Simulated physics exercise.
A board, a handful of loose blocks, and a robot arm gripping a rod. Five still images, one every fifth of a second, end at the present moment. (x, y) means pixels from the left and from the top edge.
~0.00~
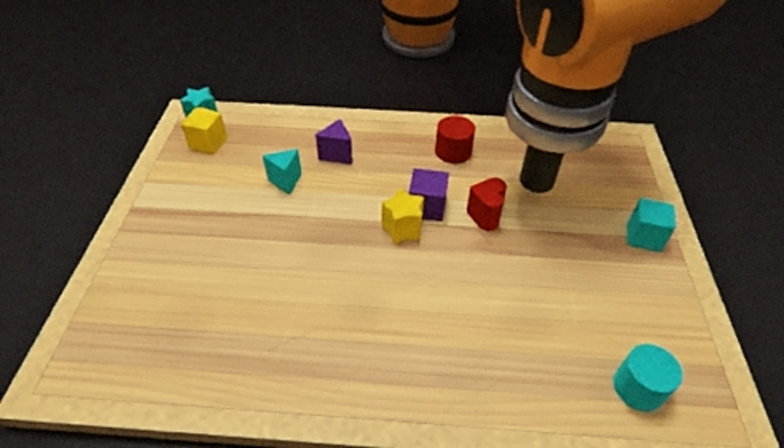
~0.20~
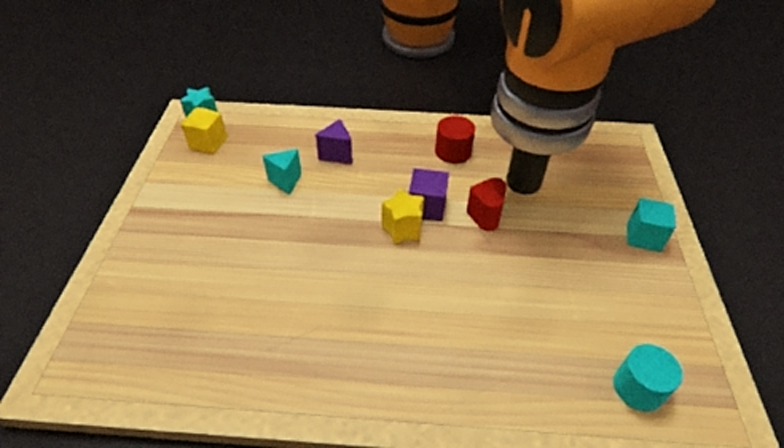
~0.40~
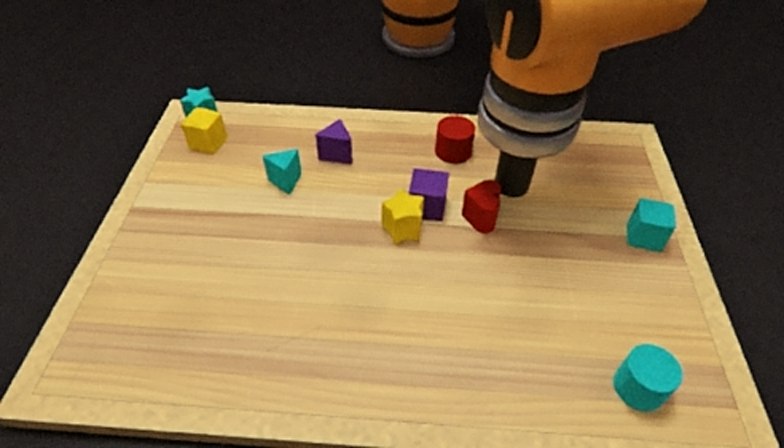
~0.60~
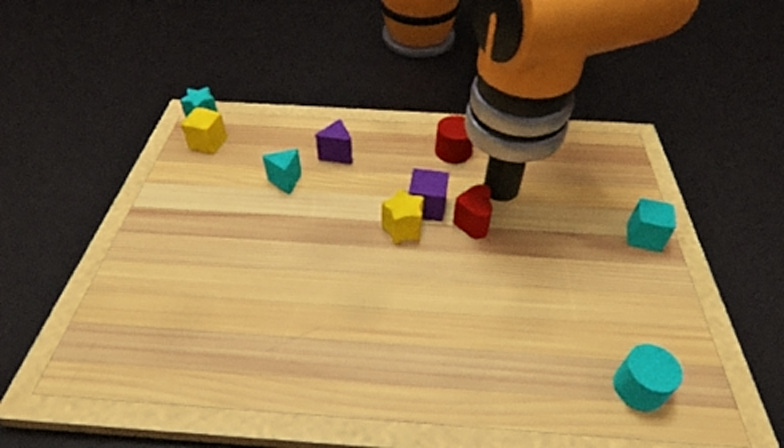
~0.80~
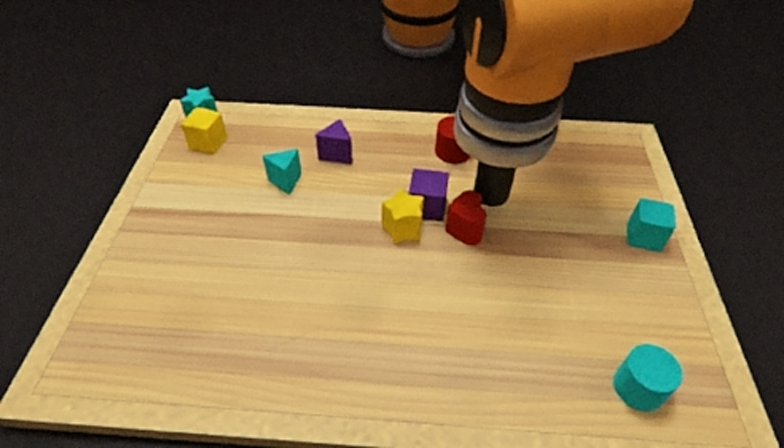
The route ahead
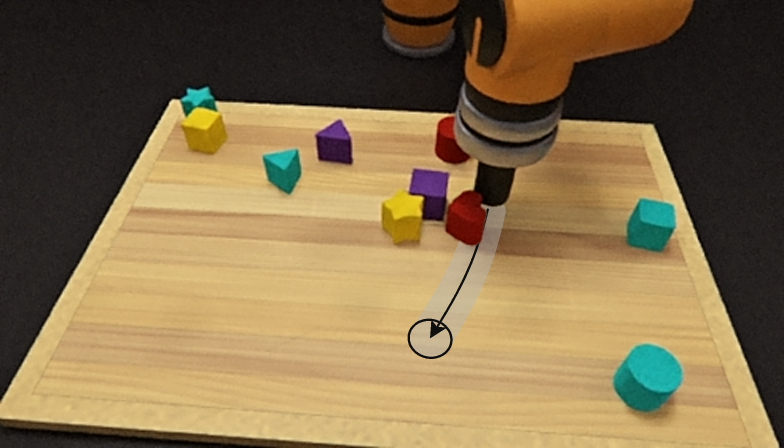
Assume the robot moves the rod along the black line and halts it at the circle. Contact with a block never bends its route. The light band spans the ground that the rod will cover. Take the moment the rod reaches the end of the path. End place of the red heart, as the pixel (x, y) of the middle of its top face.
Roughly at (421, 254).
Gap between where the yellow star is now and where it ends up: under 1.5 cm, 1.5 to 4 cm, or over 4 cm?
Answer: Less than 1.5 cm.
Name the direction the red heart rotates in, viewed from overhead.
Rotation: Clockwise.
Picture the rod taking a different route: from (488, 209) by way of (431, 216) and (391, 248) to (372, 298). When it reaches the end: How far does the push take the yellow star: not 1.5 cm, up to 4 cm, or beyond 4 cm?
Long, over 4 cm.
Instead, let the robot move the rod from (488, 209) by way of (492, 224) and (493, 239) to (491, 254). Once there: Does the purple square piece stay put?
In short: Yes.
Path on the board, from (488, 209) over (468, 270) to (430, 338).
The first path, step by step. One third of the way, rod at (479, 234); red heart at (441, 235), turned 50° clockwise.
Two thirds of the way, rod at (460, 277); red heart at (422, 253).
At the end, rod at (432, 324); yellow star in place; purple square piece in place; red heart at (421, 254), turned 145° clockwise.
